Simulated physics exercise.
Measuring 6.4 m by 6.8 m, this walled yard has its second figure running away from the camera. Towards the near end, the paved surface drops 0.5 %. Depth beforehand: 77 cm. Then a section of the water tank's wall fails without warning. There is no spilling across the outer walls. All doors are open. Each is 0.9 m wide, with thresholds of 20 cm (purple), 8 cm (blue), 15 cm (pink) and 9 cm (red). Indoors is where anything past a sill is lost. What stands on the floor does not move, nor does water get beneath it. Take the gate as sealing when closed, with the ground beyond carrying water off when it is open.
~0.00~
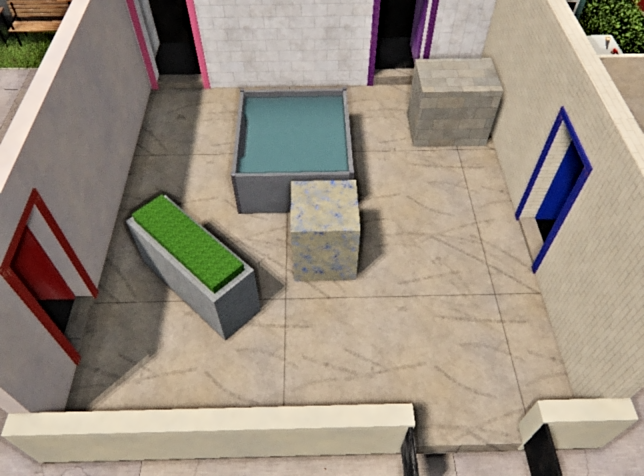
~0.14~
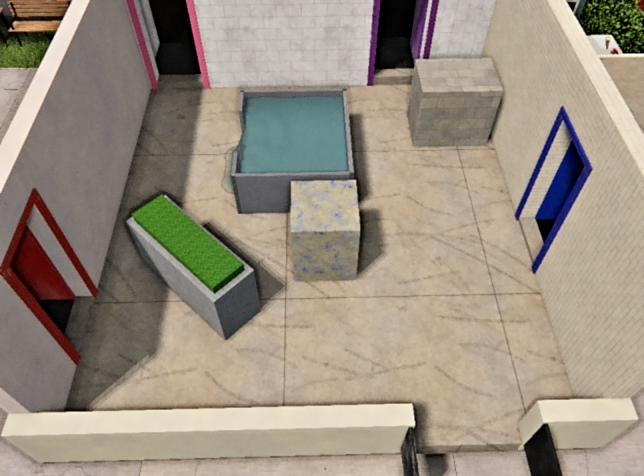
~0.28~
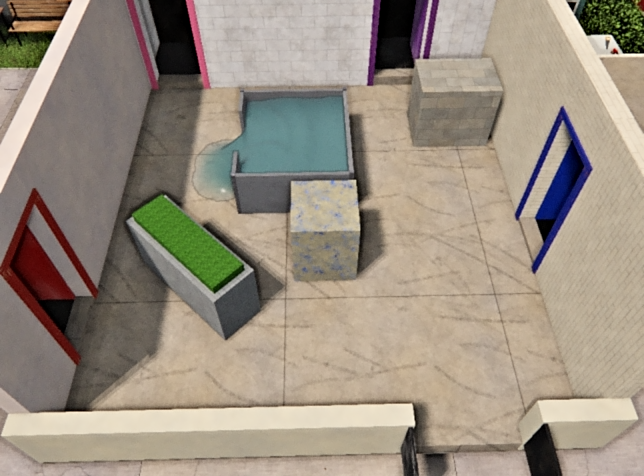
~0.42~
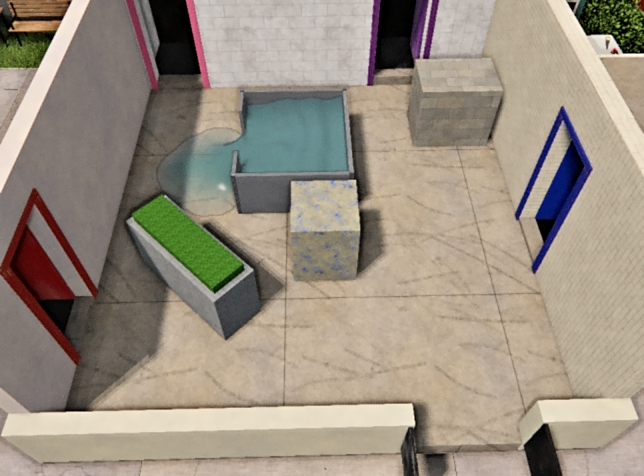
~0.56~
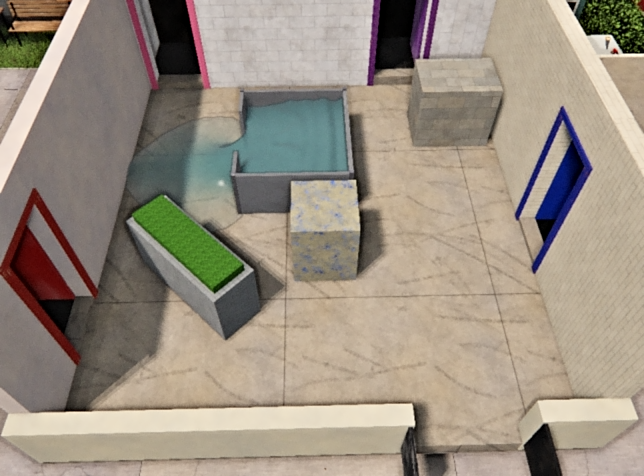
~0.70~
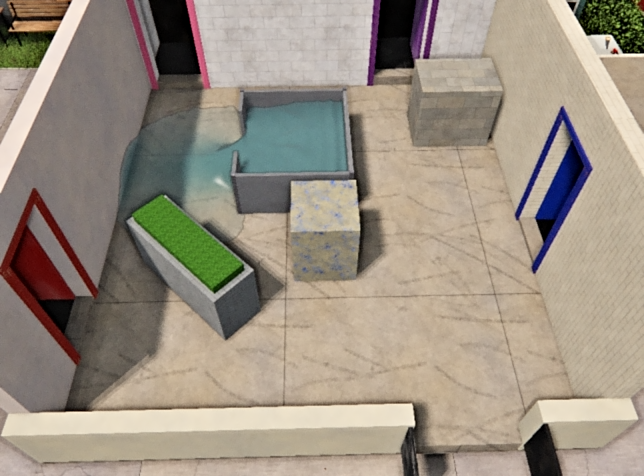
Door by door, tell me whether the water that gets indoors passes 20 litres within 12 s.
Outcome: The purple door will hold enough water back, the blue door will hold enough water back, the pink door will not hold enough water back, the red door will hold enough water back.
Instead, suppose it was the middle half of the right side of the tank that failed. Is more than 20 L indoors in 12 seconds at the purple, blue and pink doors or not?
Door purple stays within, door blue goes beyond, door pink stays within.
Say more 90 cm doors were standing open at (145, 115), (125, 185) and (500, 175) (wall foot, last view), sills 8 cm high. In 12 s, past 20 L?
Door 1: Higher; door 2: Higher; door 3: Lower.
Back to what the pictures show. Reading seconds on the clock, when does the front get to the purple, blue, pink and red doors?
So, purple at 3.6 s, then blue at 7.0 s, pink at 1.1 s, and red at 1.4 s.
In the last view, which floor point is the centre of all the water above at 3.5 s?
Centre: Roughly (223, 190) px.
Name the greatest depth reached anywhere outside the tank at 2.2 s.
I'd put it at close to 38 cm.
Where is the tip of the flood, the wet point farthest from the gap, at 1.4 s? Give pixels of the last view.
About (91, 317) in the last view.
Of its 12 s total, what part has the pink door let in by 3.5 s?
About 80%.
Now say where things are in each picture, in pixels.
The first frame shows still water, 77 cm deep, in the water tank at (293, 133).
In the second frame, water pours out at (244, 157) and has run 0.6 m, to (233, 191); typically 8 cm deep outside, 77 cm at the water tank's back.
In the third frame, the front is at (201, 189), 0.9 m from the gap at (244, 158); 0.8 m2 of floor is under water; 77 cm left at the back of the water tank.
In the fourth frame, the front is at (161, 171), 1.4 m from the gap at (244, 158); 2.1 m2 of floor is under water; 71 cm left at the back of the water tank.
In the fifth frame, the front is at (127, 182), 2.0 m from the gap at (244, 158); 3.8 m2 of floor is under water; 65 cm left at the back of the water tank.
In the sixth frame, the front is at (118, 215), 2.2 m from the gap at (244, 158); 5.0 m2 of floor is under water; 66 cm left at the back of the water tank.
After 1.4 s water covers 20 % of the floor and is deepest (42 cm) near (139, 177); purple door not reached, blue door not reached, pink door 13 cm at the sill, 0 L in, red door not reached.
After 2.2 s water covers 30 % of the floor and is deepest (38 cm) near (151, 91); purple door not reached, blue door not reached, pink door 29 cm at the sill, 43 L in, red door 10 cm at the sill, 0 L in.
After 3.5 s water covers 45 % of the floor and is deepest (25 cm) near (128, 177); purple door not reached, blue door not reached, pink door 23 cm at the sill, 115 L in, red door 9 cm at the sill, 3 L in.
After 7.0 s water covers 90 % of the floor and is deepest (18 cm) near (471, 86); purple door 6 cm at the sill, 0 L in, blue door 3 cm at the sill, 0 L in, pink door 11 cm at the sill, 144 L in, red door 5 cm at the sill, 5 L in.
After 12.0 s water covers 100 % of the floor and is deepest (10 cm) near (403, 172); purple door 8 cm at the sill, 0 L in, blue door 6 cm at the sill, 0 L in, pink door 5 cm at the sill, 144 L in, red door 3 cm at the sill, 5 L in.
